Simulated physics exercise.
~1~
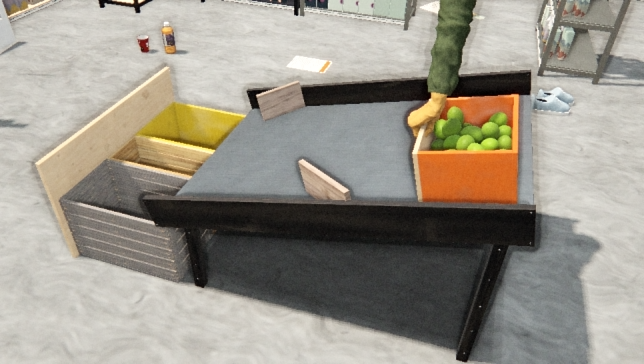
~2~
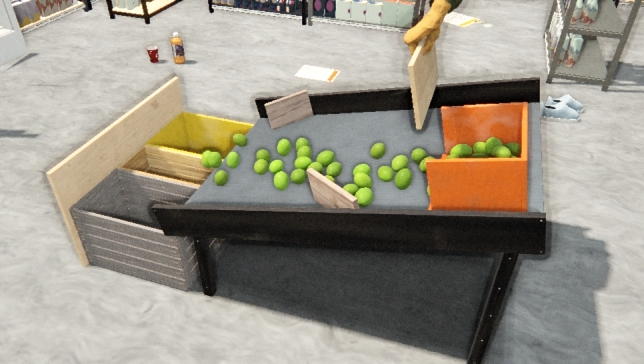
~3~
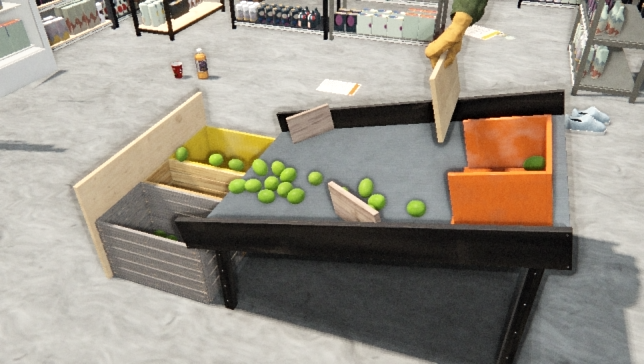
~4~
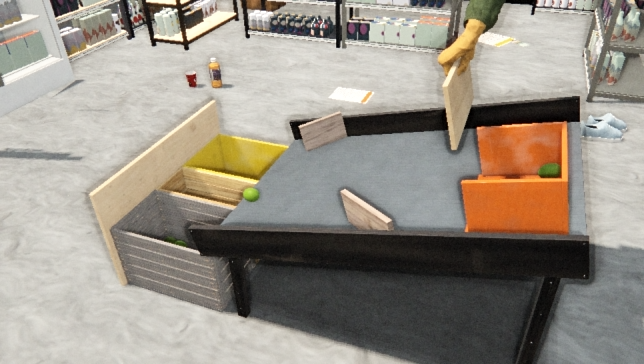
The clip shows a gloved hand lifting a wooden gate from an orange pen of green, lime-like balls, which roll left down a sloped table past two angled boards into the containers below, until one remains in the pen and another sits near the table's lower edge.
